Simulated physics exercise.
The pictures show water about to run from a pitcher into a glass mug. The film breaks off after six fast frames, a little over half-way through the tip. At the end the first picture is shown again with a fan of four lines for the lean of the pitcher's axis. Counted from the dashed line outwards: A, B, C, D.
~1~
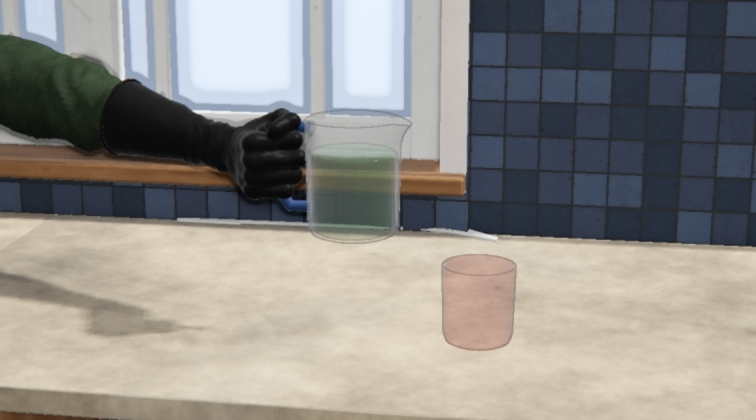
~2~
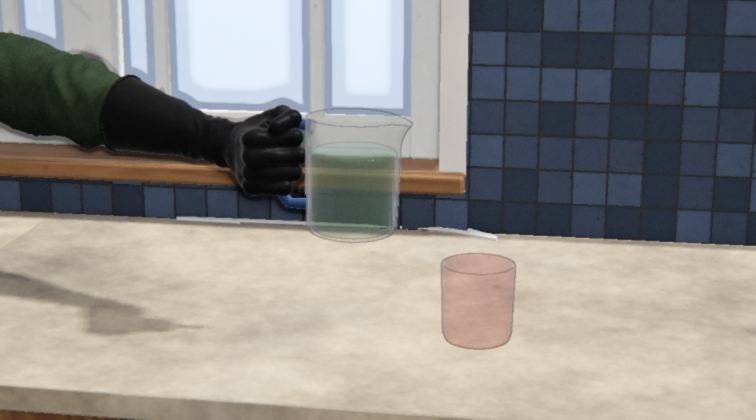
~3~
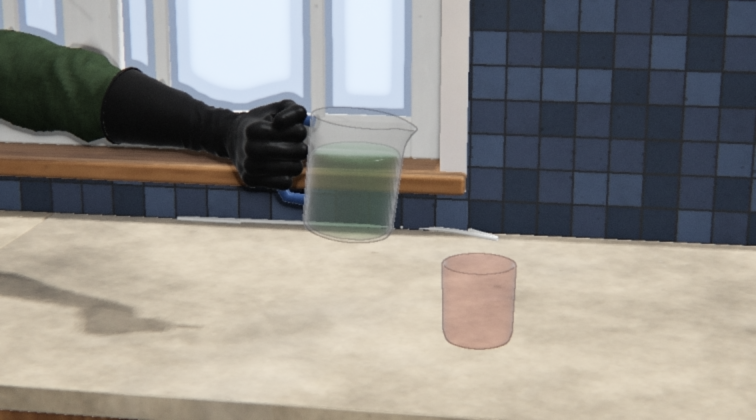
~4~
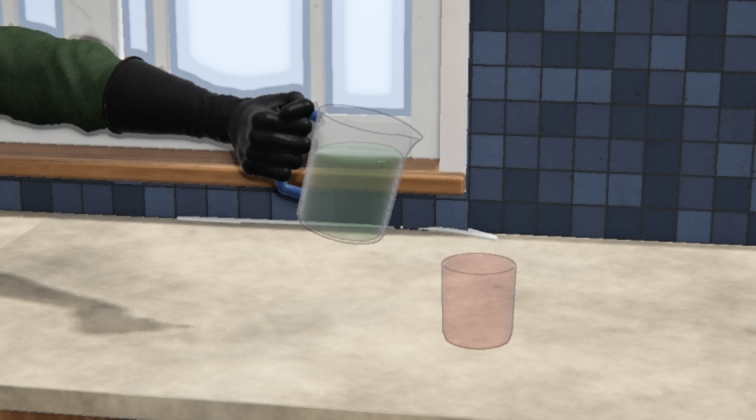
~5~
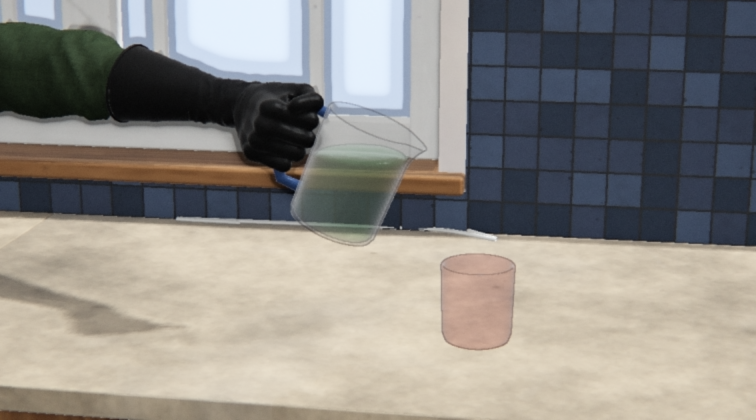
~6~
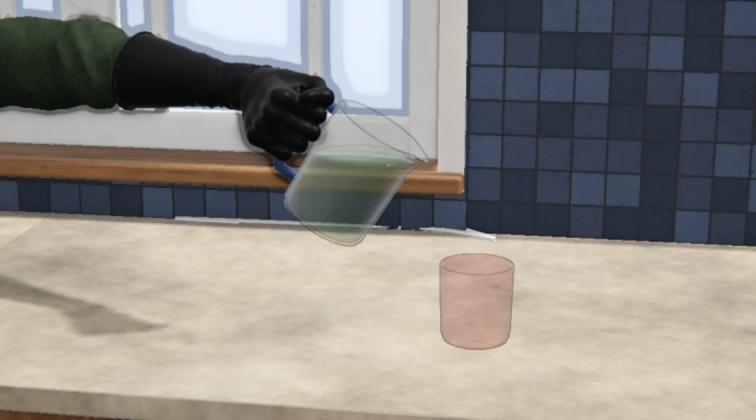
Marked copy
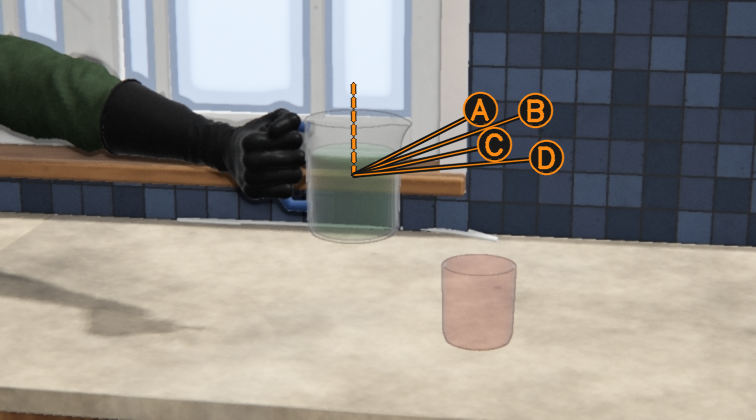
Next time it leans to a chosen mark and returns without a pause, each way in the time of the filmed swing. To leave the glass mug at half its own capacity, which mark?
Take A.
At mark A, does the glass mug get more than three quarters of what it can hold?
No, less.
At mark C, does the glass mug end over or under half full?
Over half.
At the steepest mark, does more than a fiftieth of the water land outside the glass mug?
Yes, it does.
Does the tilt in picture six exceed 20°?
Yes, it does.
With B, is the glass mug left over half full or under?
Over half.
In orange, A at (466, 118); B at (519, 116); C at (477, 148); D at (529, 159).
Choosing A, the glass mug ends with about 49 % of what it can hold.
Choosing B, the glass mug ends with about 70 % of what it can hold.
Choosing C, the glass mug ends with about 91 % of what it can hold.
Choosing D, the glass mug ends with about 94 % of what it can hold; 13 % of the water is spilt.
